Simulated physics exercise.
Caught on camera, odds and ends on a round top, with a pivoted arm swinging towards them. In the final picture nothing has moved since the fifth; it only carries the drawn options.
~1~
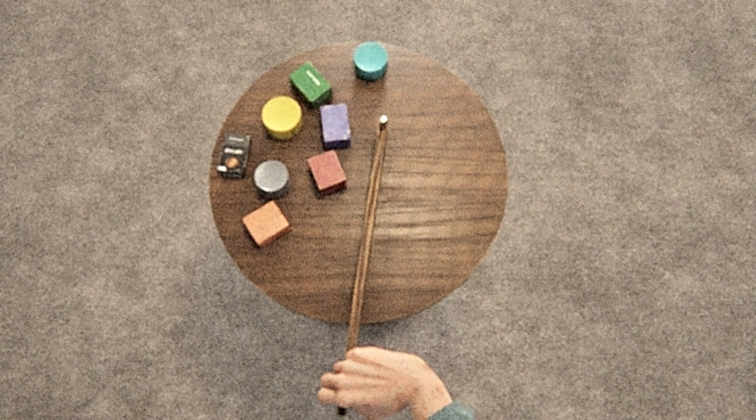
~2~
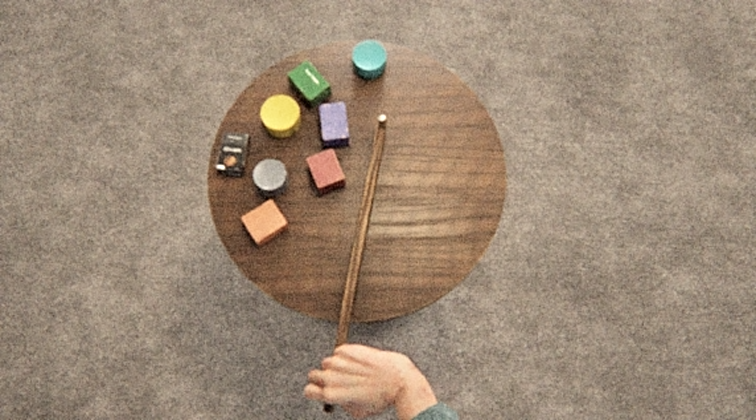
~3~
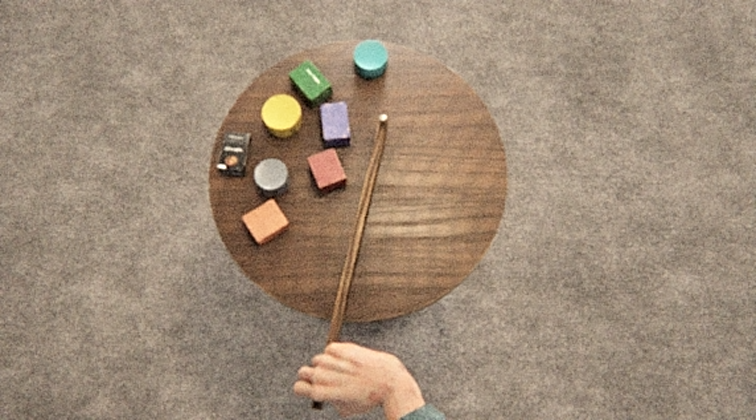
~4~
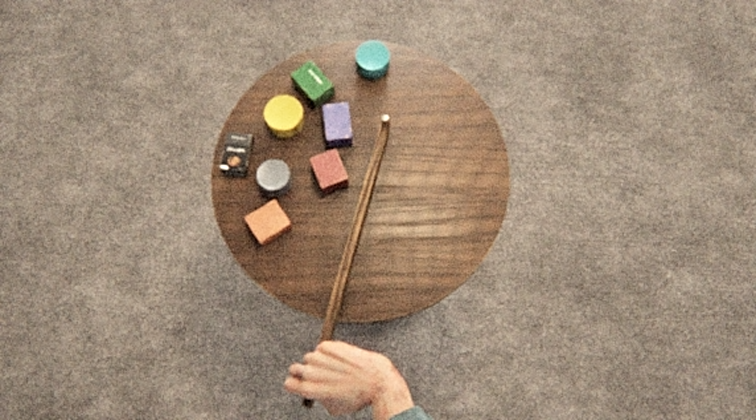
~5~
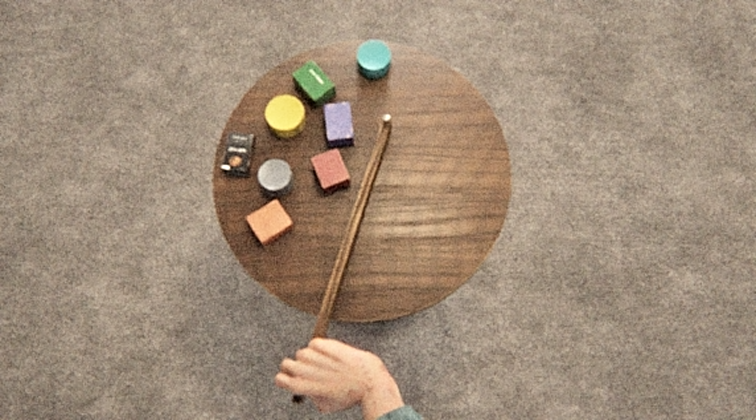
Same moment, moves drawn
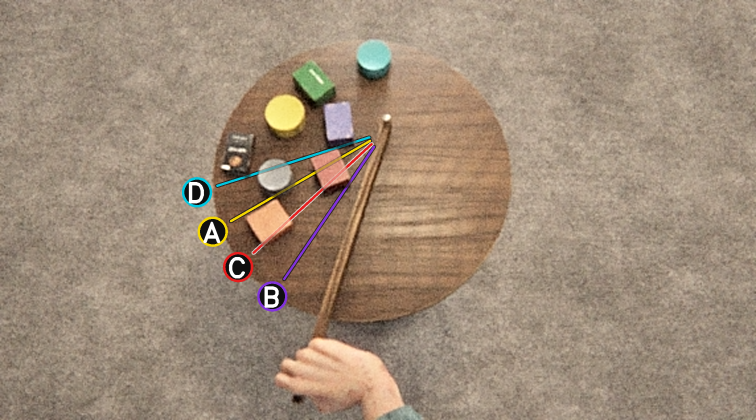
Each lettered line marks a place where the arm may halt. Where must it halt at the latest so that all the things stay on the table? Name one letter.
As far as mark D.
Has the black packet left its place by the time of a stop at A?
No.
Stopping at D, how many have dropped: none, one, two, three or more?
By then, none.
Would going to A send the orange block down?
No.
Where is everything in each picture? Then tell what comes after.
The first frame shows grey tub (273, 180); blue block (336, 127); arm (370, 213).
The second frame shows arm (365, 211); yellow jar (281, 117).
The third frame shows arm (362, 210); orange block (267, 223).
The fourth frame shows arm (361, 209); green packet (313, 84).
The fifth frame shows arm (359, 208); blue block (339, 125); black packet (239, 154); yellow jar (286, 117).
On the marked copy, A at (302, 180); B at (331, 211); C at (314, 197); D at (294, 162).
Following D. Soon after the start, arm (329, 194); red block (325, 168); black packet (239, 154).
Later, arm (307, 171); orange block (247, 195); grey tub (275, 176).
In the end, arm (298, 152); black packet (228, 129); orange block (234, 163); nothing has fallen.
As for the rest, A is safe but short; B is safe but short; C is safe but short.
